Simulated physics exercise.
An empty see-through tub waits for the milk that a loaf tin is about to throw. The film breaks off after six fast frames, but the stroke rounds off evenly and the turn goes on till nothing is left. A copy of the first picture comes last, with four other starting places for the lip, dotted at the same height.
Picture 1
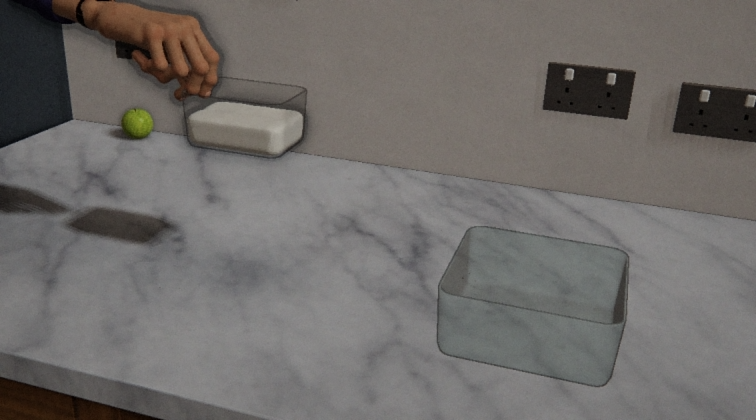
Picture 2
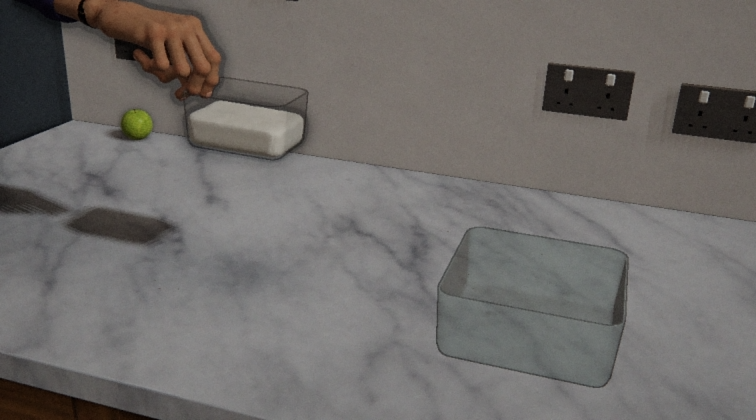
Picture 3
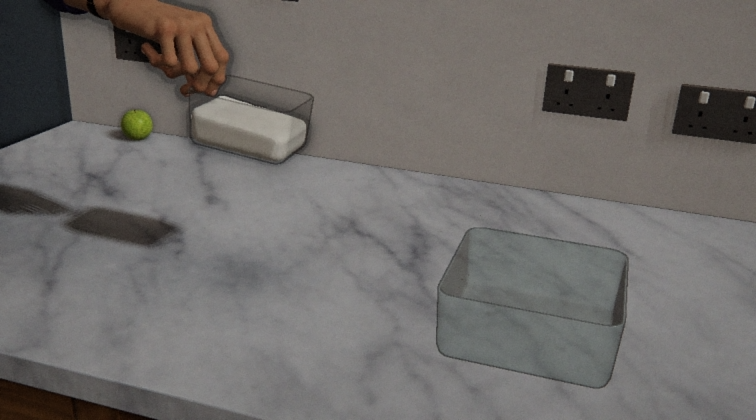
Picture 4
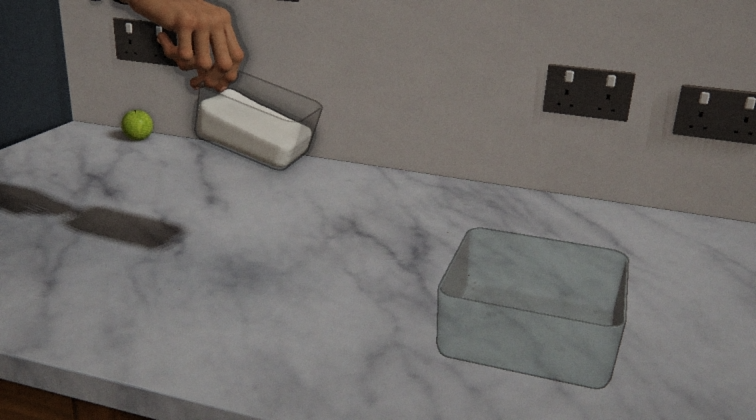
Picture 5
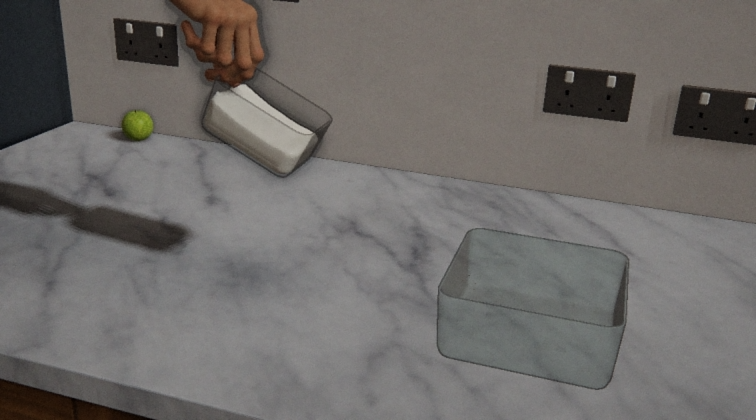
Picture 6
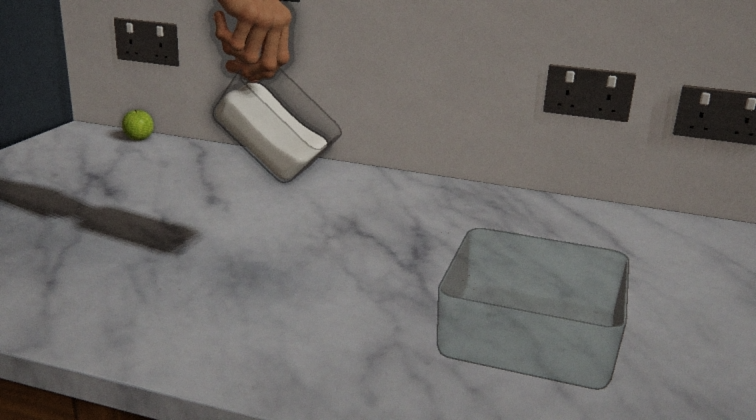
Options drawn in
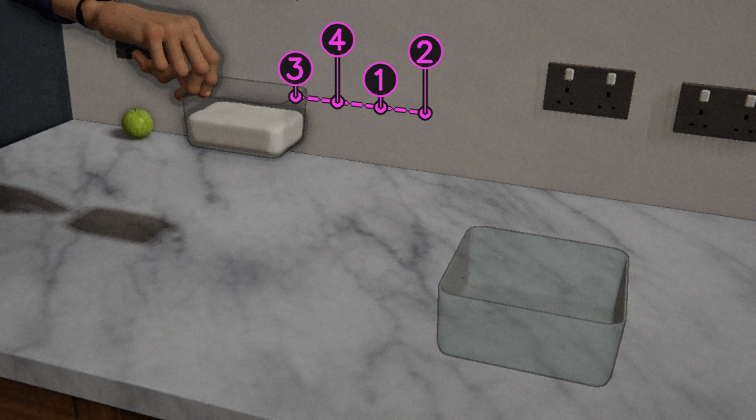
A clear container of white milk sat by a green ball on a marble counter, then a hand lifted it and moved it right, tilting it steadily toward the right, while an empty see-through tub stayed still.
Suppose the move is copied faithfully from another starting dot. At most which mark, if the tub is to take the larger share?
Take 4.
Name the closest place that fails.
3.
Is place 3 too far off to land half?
Yes, that goes wrong.
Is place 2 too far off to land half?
No.
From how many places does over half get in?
Three.
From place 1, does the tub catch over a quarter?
Yes.
On the marked copy, 1 at (380, 107); 2 at (425, 113); 3 at (295, 96); 4 at (337, 101).
For place 1, about 70 % lands in the tub, 6 % falls short and 24 % goes beside or beyond.
For place 2, about 92 % lands in the tub, 5 % falls short and 4 % goes beside or beyond.
For place 3, about 7 % lands in the tub, 89 % falls short and 4 % goes beside or beyond.
For place 4, about 72 % lands in the tub, 9 % falls short and 19 % goes beside or beyond.
